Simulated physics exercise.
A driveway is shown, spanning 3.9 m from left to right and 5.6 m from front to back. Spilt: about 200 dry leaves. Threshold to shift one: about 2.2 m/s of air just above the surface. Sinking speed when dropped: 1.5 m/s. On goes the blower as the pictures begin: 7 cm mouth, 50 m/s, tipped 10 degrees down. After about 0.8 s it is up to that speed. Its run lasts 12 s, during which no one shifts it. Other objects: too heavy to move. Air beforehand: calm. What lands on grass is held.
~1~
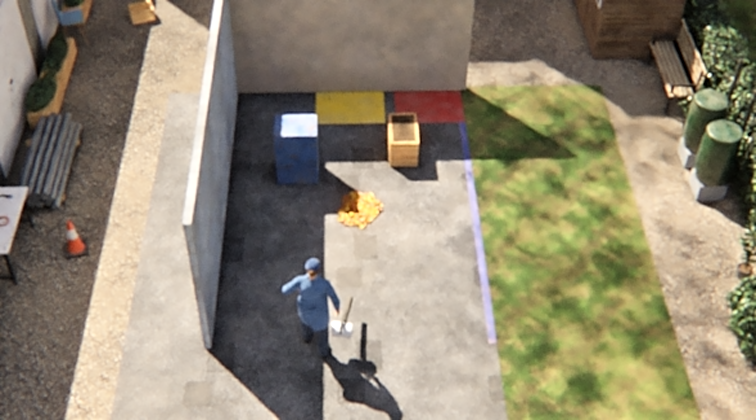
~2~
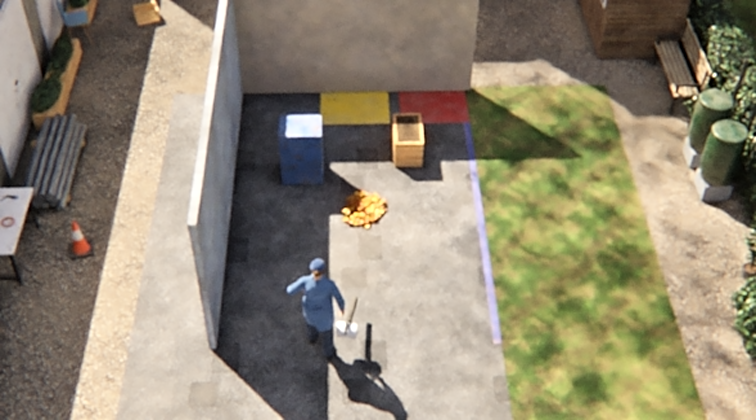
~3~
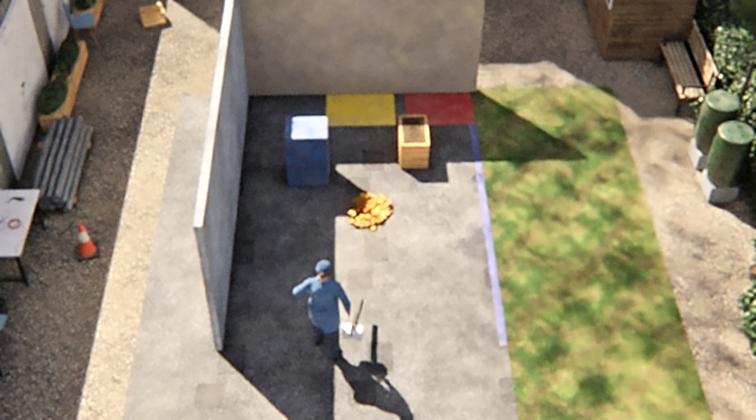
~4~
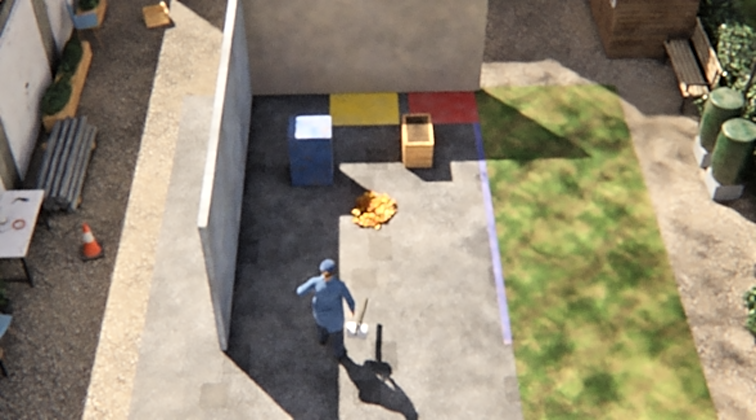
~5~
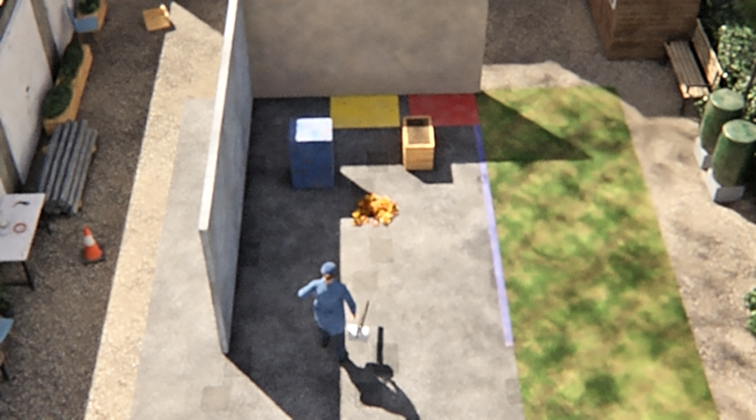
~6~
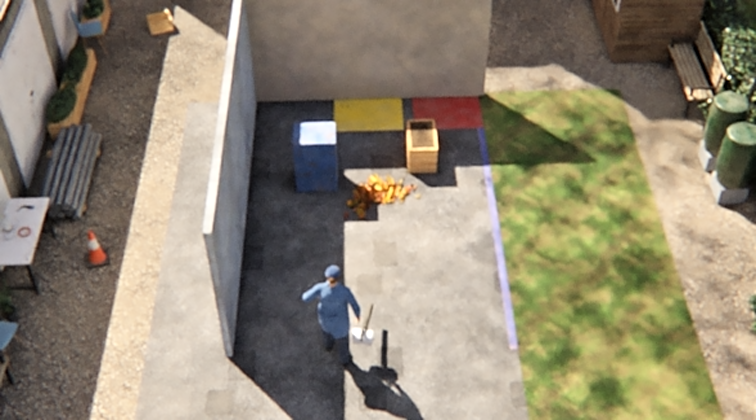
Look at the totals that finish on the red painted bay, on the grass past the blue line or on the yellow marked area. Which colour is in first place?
Top colour: Yellow.
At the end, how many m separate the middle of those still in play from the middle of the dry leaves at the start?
2.8 m.
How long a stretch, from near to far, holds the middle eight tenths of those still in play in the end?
Around 1.2 m.
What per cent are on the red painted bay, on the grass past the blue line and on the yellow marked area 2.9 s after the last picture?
I'd say around 5 per cent at red, 10 per cent at blue, 60 per cent at yellow.
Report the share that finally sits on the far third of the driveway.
Something close to 80 % ends up there.
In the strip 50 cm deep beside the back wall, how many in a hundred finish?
About 70 per cent.
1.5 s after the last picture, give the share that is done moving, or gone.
The share is roughly 15 %.
Then, 1.5 s after the last picture, 56 % are on the yellow marked area, 12 % on the red painted bay and 5 % on the grass past the blue line; the middle of those still in play is near (357, 106); 16 % have settled or left.
Then, 2.9 s after the last picture, 55 % are on the yellow marked area, 7 % on the red painted bay and 12 % on the grass past the blue line; the middle of those still in play is near (358, 102); 30 % have settled or left.
Then, 5.7 s after the last picture, 48 % are on the yellow marked area, 2 % on the red painted bay and 17 % on the grass past the blue line; the middle of those still in play is near (356, 102); 46 % have settled or left.
Then, 11.1 s after the last picture, at the end, 44 % are on the yellow marked area, 2 % on the red painted bay and 18 % on the grass past the blue line; the middle of those still in play is near (354, 101).
